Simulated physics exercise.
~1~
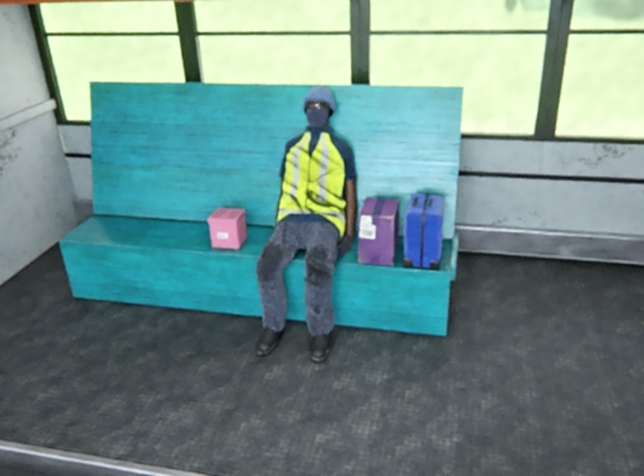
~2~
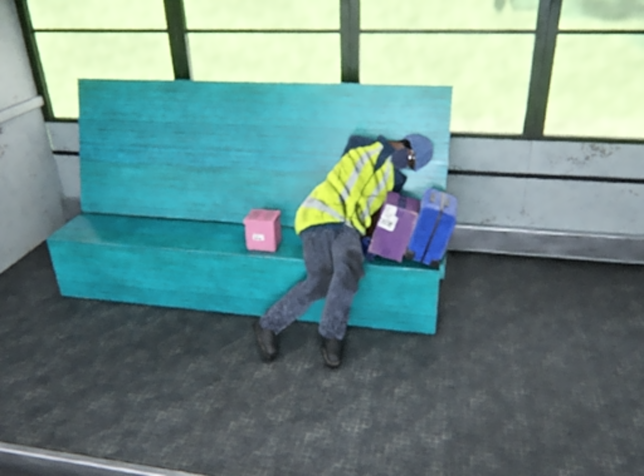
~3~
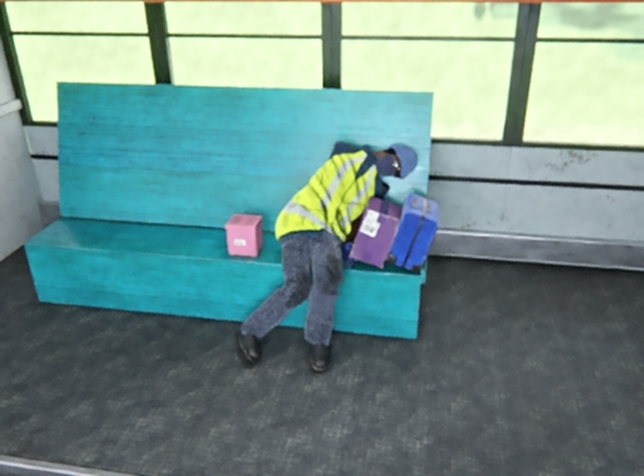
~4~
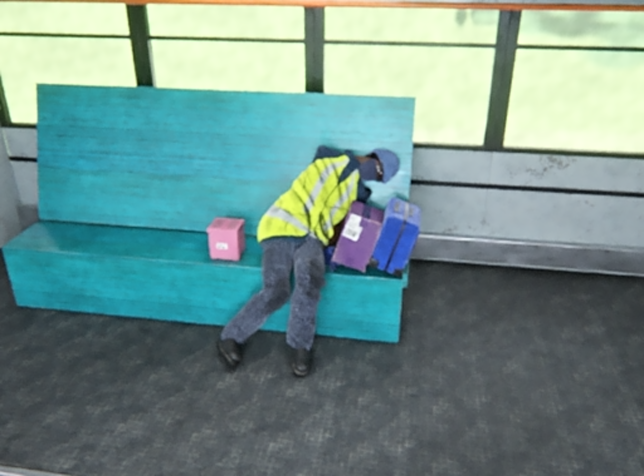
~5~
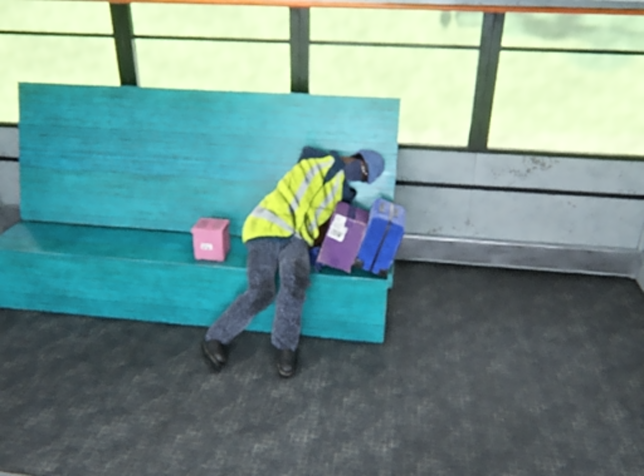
Inside a shuttle, a figure in a cap, dark face covering and yellow high-visibility vest sits upright on a long turquoise bench, with a pink tub to the left and a purple pack and a blue case to the right. The figure then topples to the right, slumping over the purple pack, arms limp, while both bags tip into a lean near the bench end. The pink tub slides a little to the right but stays upright. As the view pans slightly right, the sleeper remains folded over, hips still on the seat, and all three items stay on the bench.
